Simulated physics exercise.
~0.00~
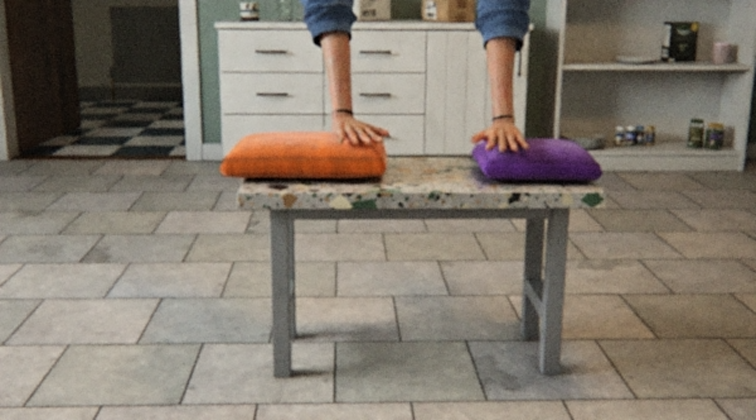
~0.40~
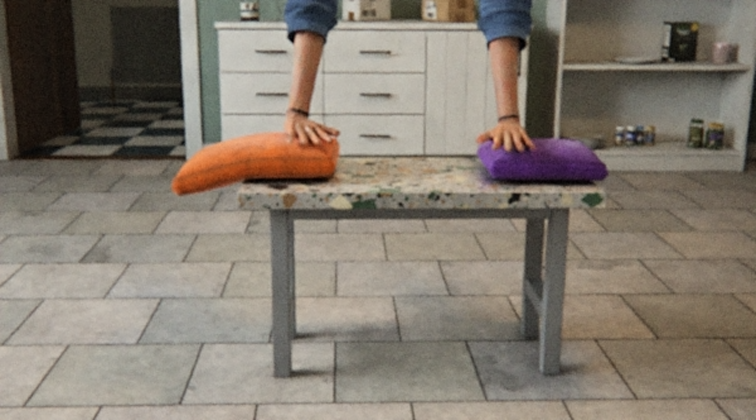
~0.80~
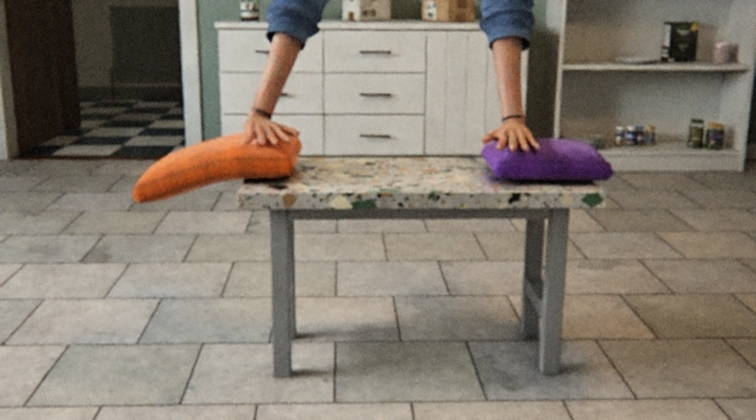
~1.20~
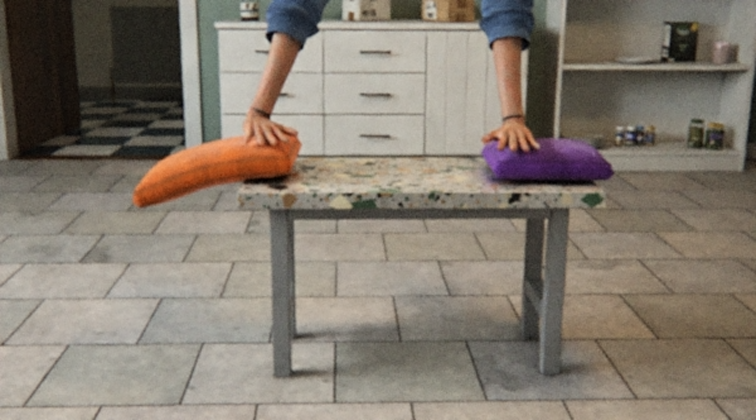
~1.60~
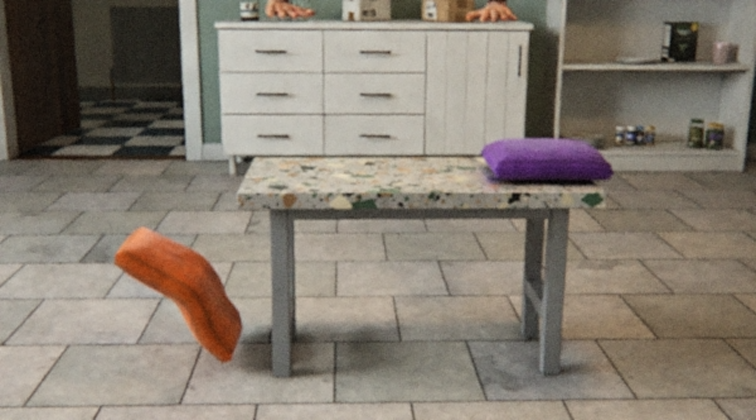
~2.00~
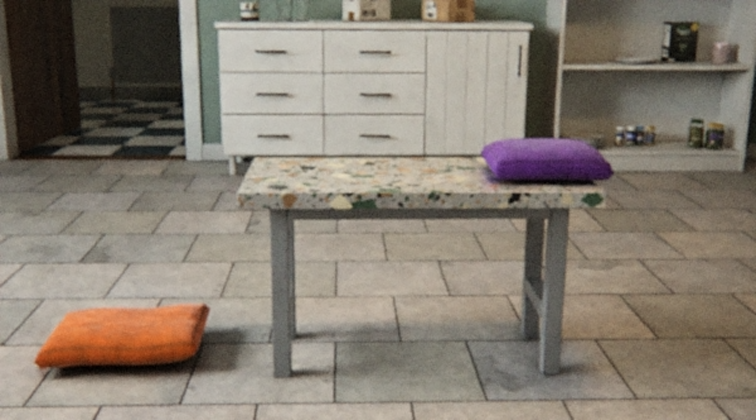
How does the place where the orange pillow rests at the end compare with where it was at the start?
At the start the orange pillow was on the left part of the tabletop under a hand. By the end it was lying on the floor to the left of the table.
